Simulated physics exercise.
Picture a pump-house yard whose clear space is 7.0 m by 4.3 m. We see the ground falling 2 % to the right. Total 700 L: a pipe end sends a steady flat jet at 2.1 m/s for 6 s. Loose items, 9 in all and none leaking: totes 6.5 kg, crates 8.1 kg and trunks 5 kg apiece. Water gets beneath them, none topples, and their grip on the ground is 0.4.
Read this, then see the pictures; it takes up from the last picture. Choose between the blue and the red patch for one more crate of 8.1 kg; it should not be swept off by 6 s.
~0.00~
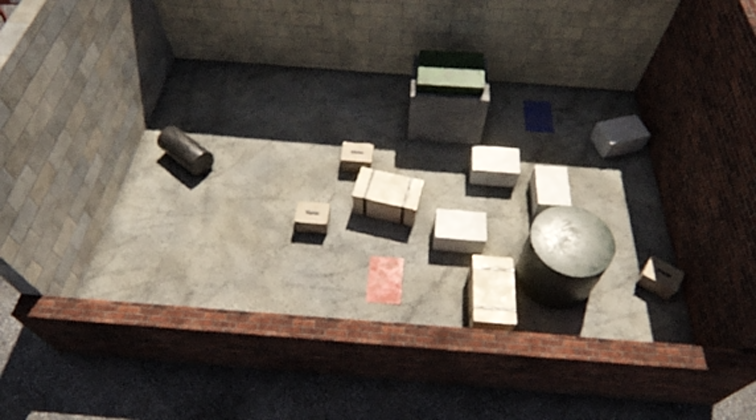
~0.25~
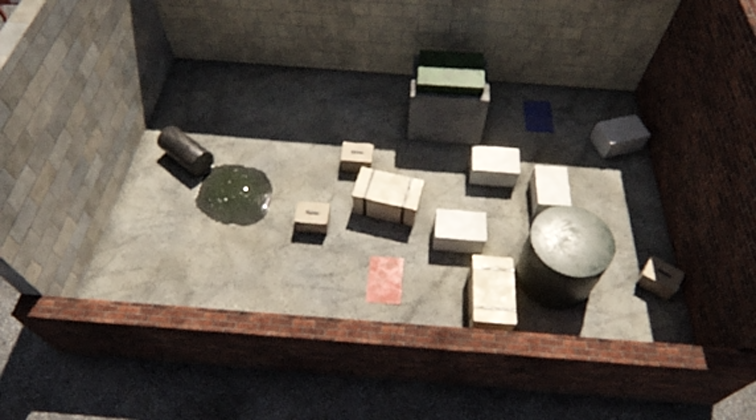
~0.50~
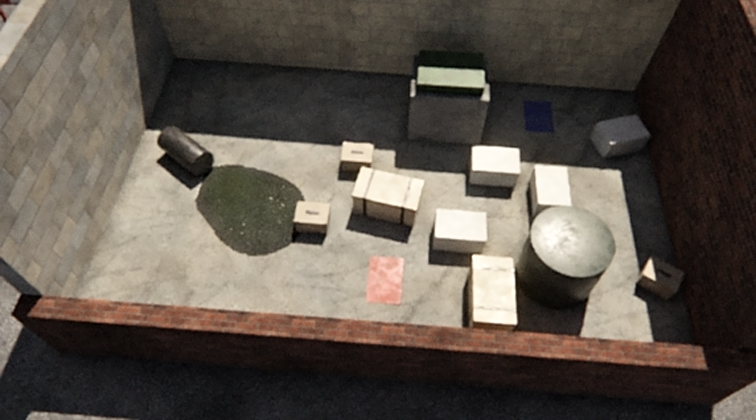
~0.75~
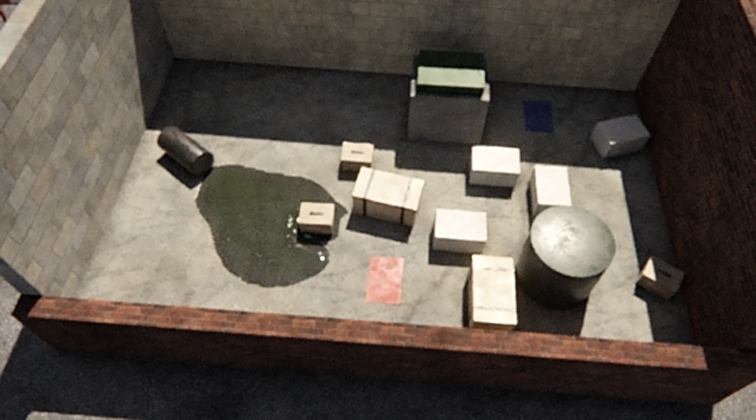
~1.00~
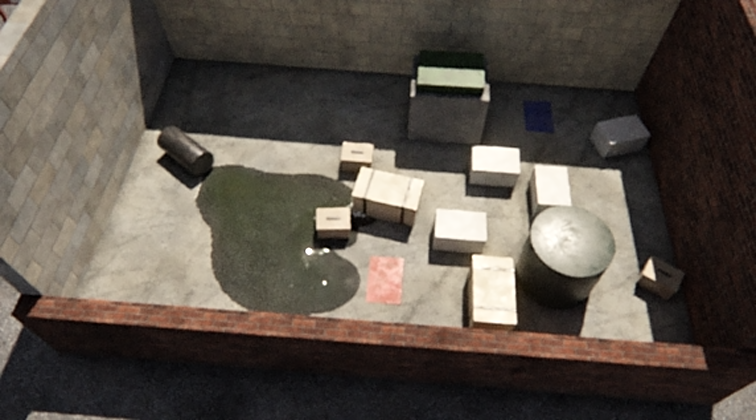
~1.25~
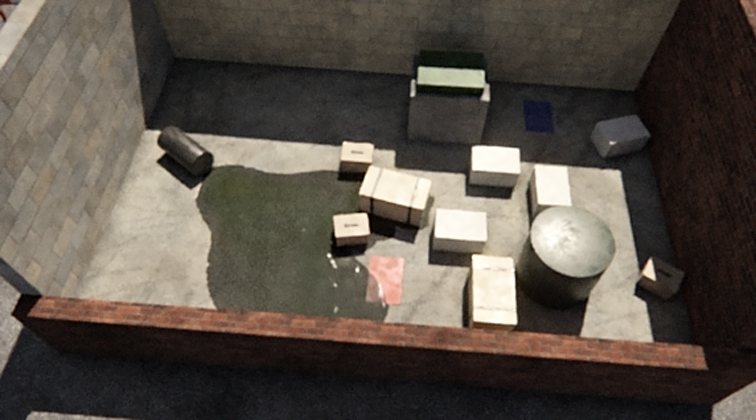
Best bet: The blue patch.
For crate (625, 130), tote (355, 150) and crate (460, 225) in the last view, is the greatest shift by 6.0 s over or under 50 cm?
First does not reach it, second does not reach it, third exceeds it.
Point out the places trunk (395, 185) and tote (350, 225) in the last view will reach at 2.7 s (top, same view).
Near (455, 162) and (435, 269).
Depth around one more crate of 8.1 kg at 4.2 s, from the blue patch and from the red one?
Roughly 0 cm and 9 cm.
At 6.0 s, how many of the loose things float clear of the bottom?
4 at that moment.
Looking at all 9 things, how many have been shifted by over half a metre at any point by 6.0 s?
6.
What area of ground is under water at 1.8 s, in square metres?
Close to 6.5 m2, I'd say.
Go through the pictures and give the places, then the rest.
In the first frame, a tote at (312, 213) rests on the ground; a trunk at (388, 188), on the bottom; the blue patch at (538, 116); the red patch at (385, 280); water covers 0.0 m2; 0 of 9 have shifted.
In the second frame, a tote at (312, 213) rests on the ground; a trunk at (388, 188) rests on the ground; the blue patch at (538, 116); the red patch at (385, 280); water covers 0.7 m2; 0 of 9 have shifted.
In the third frame, a tote at (312, 213), on the bottom; a trunk at (388, 188), on the bottom; the blue patch at (538, 116); the red patch at (385, 280); water covers 1.3 m2; 0 of 9 have shifted.
In the fourth frame, a tote at (316, 213) rests on the ground, 6 cm from its start; a trunk at (388, 188) rests on the ground; the blue patch at (538, 116); the red patch at (385, 280); water covers 2.1 m2; 1 of 9 have shifted.
In the fifth frame, a tote at (333, 218), on the bottom, 27 cm from its start; a trunk at (388, 188), on the bottom; the blue patch at (538, 116); the red patch at (385, 280); water covers 3.2 m2; 1 of 9 have shifted.
In the sixth frame, a tote at (351, 225), on the bottom, 51 cm from its start; a trunk at (395, 187) rests on the ground, 9 cm from its start; the blue patch at (538, 116); the red patch at (385, 280); water covers 4.5 m2; 2 of 9 have shifted.
After 1.8 s on blue it would be 0 cm off in 0 cm of water; on red it would be 12 cm off in 4 cm of water.
After 2.7 s on blue it would be 0 cm off in 0 cm of water; on red it would be 89 cm off in 6 cm of water.
After 4.2 s on blue it would be 0 cm off in 0 cm of water; on red it would be 124 cm off in 9 cm of water.
After 6.0 s on blue it would be 0 cm off in 1 cm of water; on red it would be 124 cm off in 11 cm of water.
